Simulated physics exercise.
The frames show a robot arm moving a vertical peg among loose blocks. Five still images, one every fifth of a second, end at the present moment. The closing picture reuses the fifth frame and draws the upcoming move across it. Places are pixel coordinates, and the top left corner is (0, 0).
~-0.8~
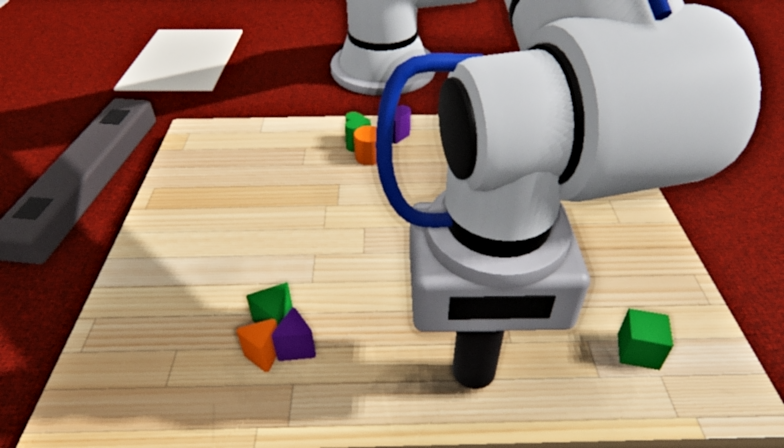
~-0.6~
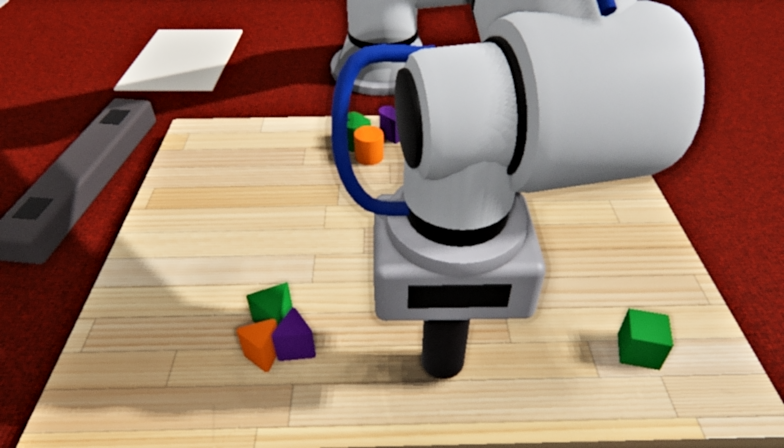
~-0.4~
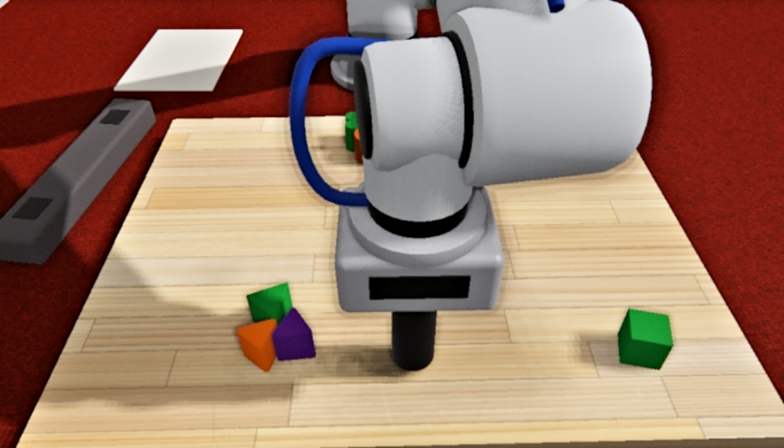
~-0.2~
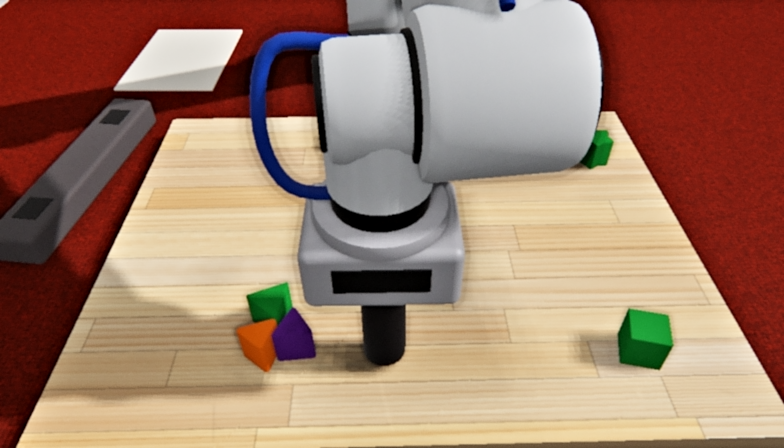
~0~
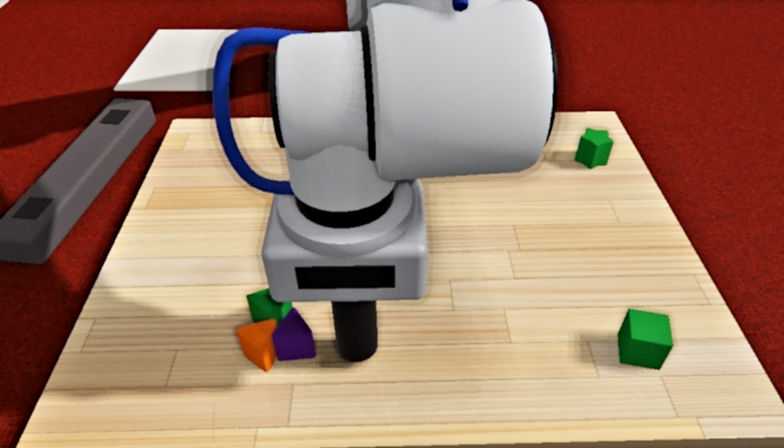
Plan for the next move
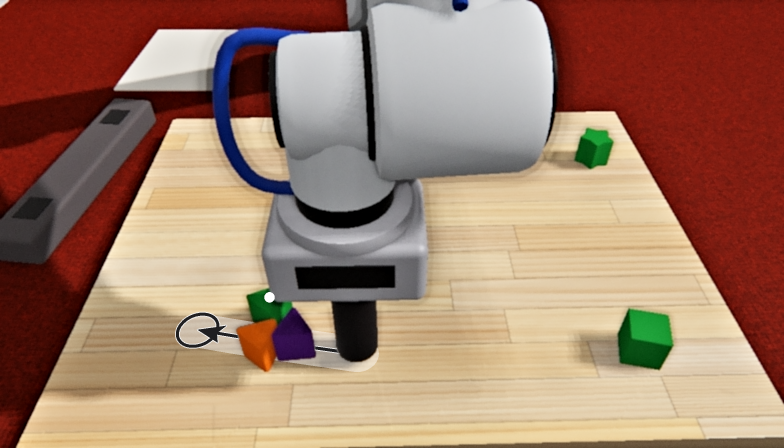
A robot arm slides its black peg steadily left across the wooden board, touching no blocks.
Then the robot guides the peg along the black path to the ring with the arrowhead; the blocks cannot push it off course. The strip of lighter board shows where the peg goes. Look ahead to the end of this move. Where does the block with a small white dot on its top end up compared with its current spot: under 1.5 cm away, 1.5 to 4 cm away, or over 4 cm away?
Moves 1.5 to 4 cm.
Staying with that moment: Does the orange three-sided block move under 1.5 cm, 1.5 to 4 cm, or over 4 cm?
My prediction: Over 4 cm.
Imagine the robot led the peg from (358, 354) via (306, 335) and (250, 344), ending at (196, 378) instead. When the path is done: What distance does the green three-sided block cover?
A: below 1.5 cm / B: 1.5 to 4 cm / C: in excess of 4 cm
B: 1.5 to 4 cm.
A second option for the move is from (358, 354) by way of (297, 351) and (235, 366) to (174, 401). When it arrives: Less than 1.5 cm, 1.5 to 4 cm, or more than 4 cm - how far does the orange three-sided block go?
My prediction: Over 4 cm.
The line goes from (358, 354) directly to (198, 330); the dot is on the green three-sided block.
On the path given first. One third of the way, peg (300, 337); orange three-sided block (227, 330); green three-sided block (265, 296), turned 25° clockwise; purple three-sided block (262, 327), turned 20° clockwise.
Two thirds of the way, peg (245, 329); orange three-sided block (185, 332); green three-sided block (246, 287), turned 80° clockwise; purple three-sided block (211, 333).
At the end, peg (194, 321); orange three-sided block (165, 337), turned 45° anticlockwise; green three-sided block (244, 285), turned 90° clockwise; purple three-sided block (195, 338), turned 35° anticlockwise.
